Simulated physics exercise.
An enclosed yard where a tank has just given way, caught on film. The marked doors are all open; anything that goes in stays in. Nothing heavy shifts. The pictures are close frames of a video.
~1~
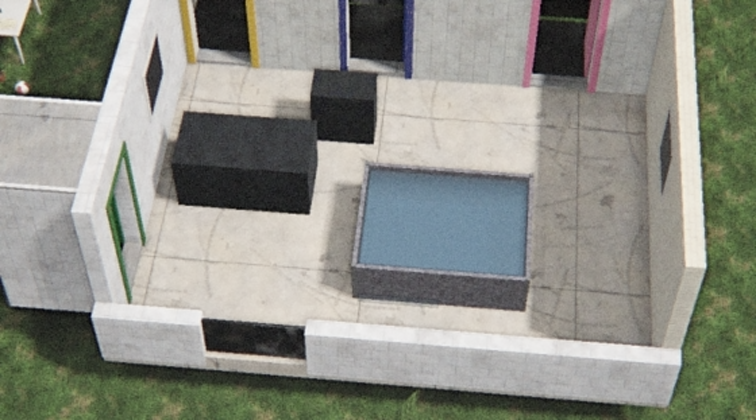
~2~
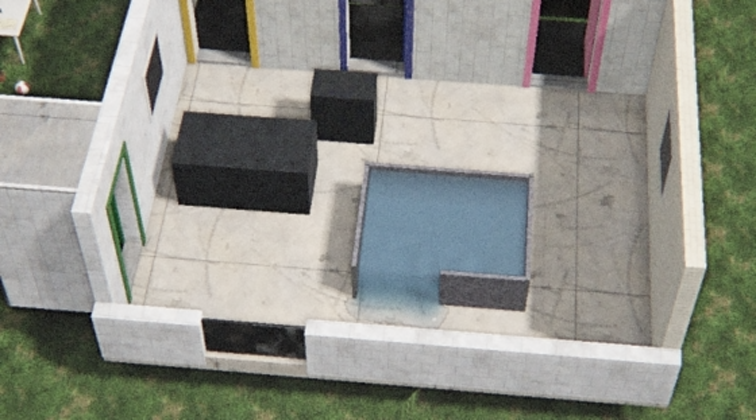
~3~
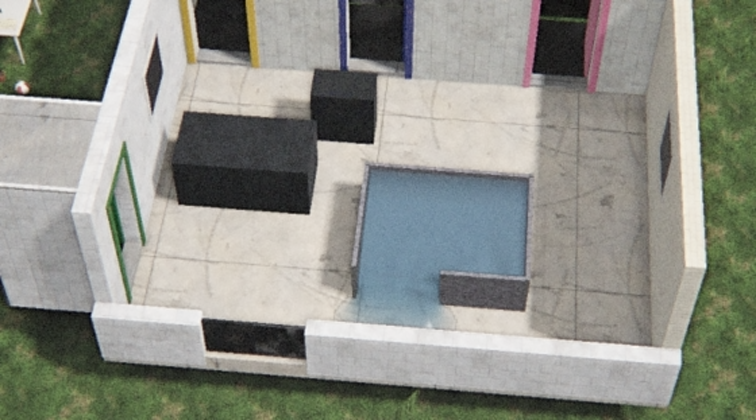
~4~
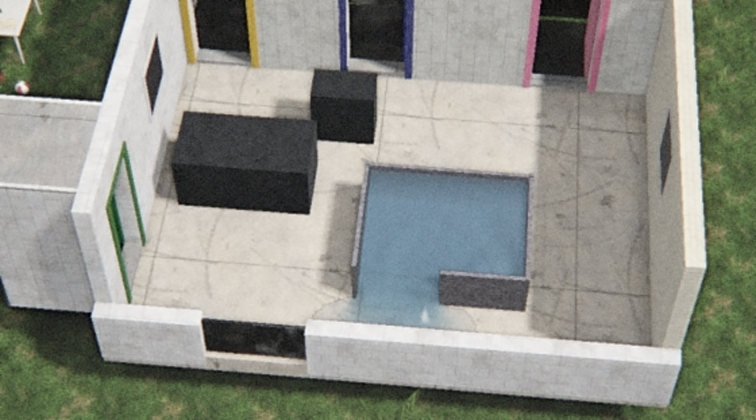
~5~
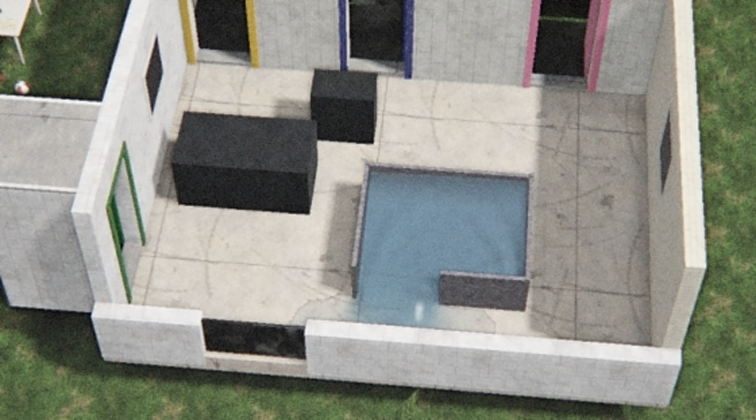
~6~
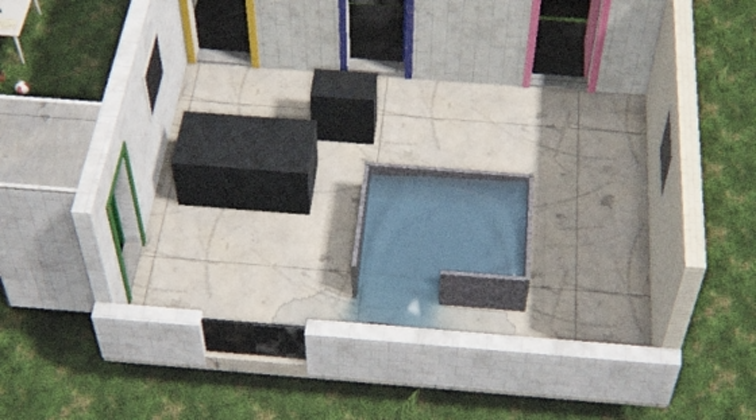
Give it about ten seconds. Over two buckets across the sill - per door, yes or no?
Pink door yes, yellow door yes, blue door no, green door yes.
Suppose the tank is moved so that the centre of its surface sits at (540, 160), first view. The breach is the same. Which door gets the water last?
That is the blue one.
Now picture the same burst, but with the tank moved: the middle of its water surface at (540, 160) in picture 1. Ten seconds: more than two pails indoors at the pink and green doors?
As I see it, the pink stays short of it and the green gets past it.
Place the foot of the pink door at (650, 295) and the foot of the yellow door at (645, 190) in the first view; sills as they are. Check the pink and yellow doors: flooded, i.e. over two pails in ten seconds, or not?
Pink is flooded, yellow is not flooded.
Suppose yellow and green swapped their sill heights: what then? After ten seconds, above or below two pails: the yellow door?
As I read it, the yellow door remains within limits.
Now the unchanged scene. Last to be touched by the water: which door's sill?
Looks like the door marked blue.
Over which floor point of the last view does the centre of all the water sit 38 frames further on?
It's close to (403, 246).
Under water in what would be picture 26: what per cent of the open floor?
Roughly 50 per cent.
A moment on, water covers 20 % of the floor; the pink door not reached, the yellow door not reached, the blue door not reached, the green door not reached.
Next, water covers 35 % of the floor; the pink door not reached, the yellow door not reached, the blue door not reached, the green door over two buckets in.
Then, water covers 50 % of the floor; the pink door not reached, the yellow door not reached, the blue door not reached, the green door far over two buckets in.
Later, water covers 85 % of the floor; the pink door under two buckets in, the yellow door over two buckets in, the blue door wet at the sill, nothing in, the green door far over two buckets in.
In the end, water covers 100 % of the floor; the pink door over two buckets in, the yellow door over two buckets in, the blue door wet at the sill, nothing in, the green door far over two buckets in.
